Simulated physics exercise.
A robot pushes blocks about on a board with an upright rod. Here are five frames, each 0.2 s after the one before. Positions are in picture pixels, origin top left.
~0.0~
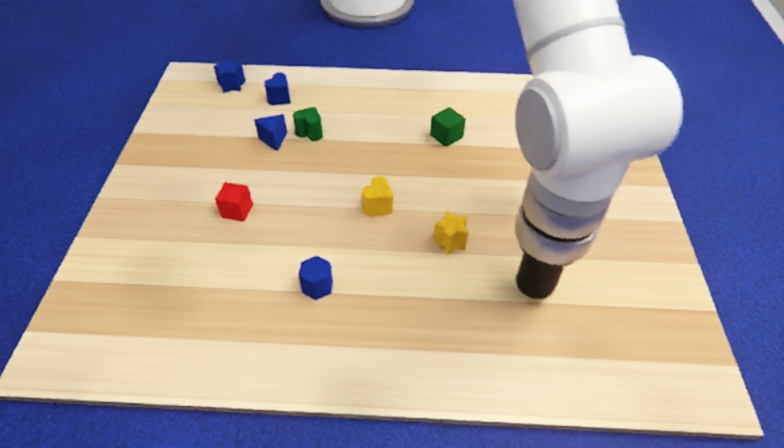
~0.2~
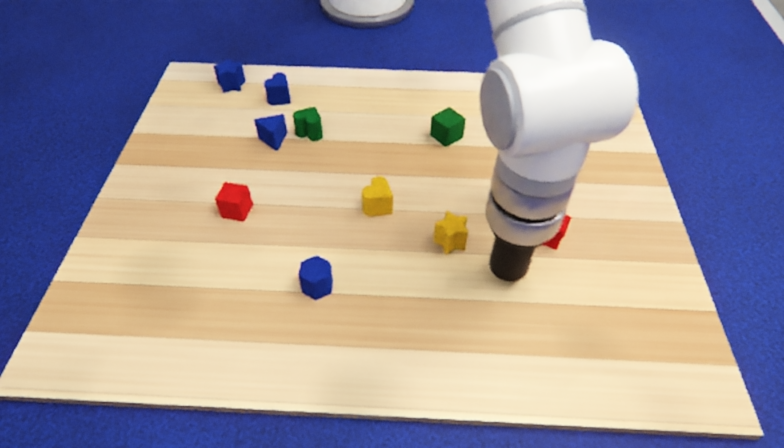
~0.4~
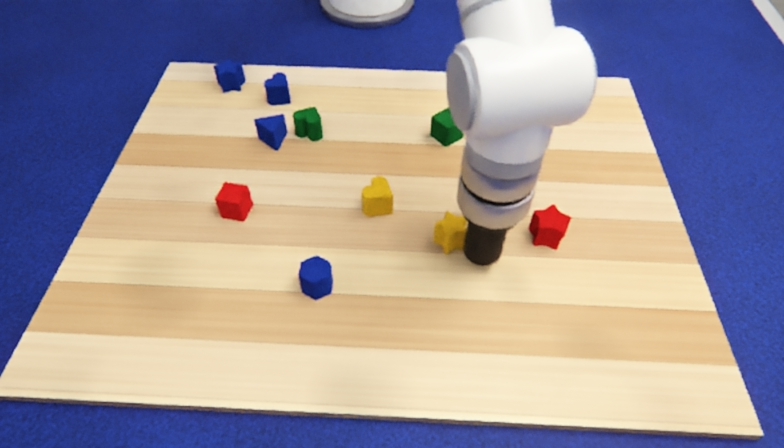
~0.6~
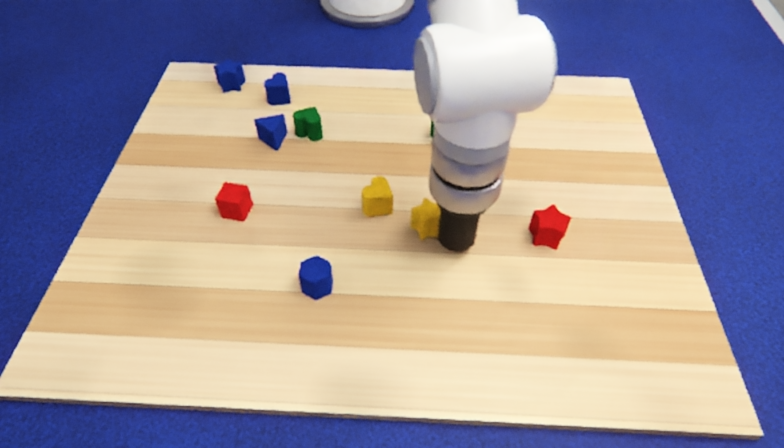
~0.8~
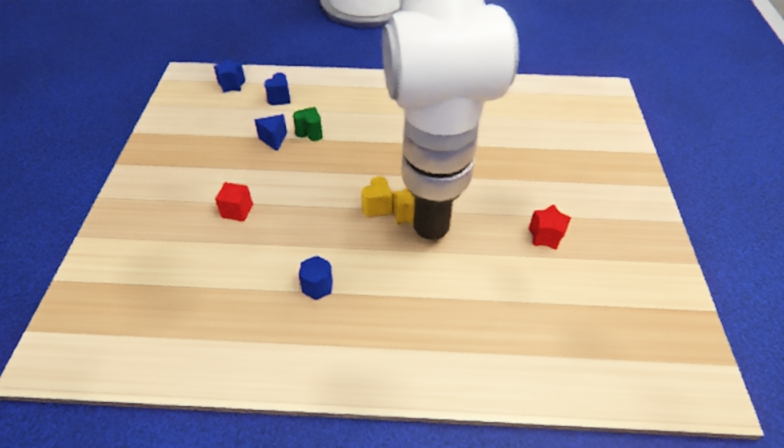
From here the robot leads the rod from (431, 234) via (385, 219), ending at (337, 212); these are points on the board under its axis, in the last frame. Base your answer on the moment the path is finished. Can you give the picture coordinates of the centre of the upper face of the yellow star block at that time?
Its top face will be centred at roughly (390, 179).
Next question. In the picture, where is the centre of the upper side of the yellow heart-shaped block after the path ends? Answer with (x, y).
Most likely (351, 172).
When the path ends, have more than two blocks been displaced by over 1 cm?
No, it doesn't check out.
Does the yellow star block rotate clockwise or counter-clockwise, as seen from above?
Clockwise from above.
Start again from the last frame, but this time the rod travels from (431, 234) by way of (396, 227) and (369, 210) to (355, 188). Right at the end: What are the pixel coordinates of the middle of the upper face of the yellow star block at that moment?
The yellow star block ends near (389, 173).
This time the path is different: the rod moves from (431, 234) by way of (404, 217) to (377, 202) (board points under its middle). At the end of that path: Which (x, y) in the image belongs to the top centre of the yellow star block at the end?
It ends at (383, 164).
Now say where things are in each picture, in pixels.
The first frame shows lower end of the rod at (536, 283), tops of blocks, yellow heart-shaped block at (378, 188), yellow star block at (453, 223).
The second frame shows rod at (508, 266), blocks as before.
The third frame shows rod at (482, 251), blocks as before.
The fourth frame shows rod at (457, 238), yellow star block at (429, 209).
The fifth frame shows rod at (432, 226), yellow heart-shaped block at (377, 188), yellow star block at (408, 196).
On the path given first. One third of the way, rod at (400, 215); yellow heart-shaped block at (364, 179), turned 40° anticlockwise; yellow star block at (394, 183), turned 55° clockwise.
Two thirds of the way, rod at (368, 207); yellow heart-shaped block at (358, 174), turned 45° anticlockwise; yellow star block at (390, 179), turned 90° clockwise.
At the end, rod at (336, 204); yellow heart-shaped block at (351, 172); yellow star block at (390, 179), turned 90° clockwise.
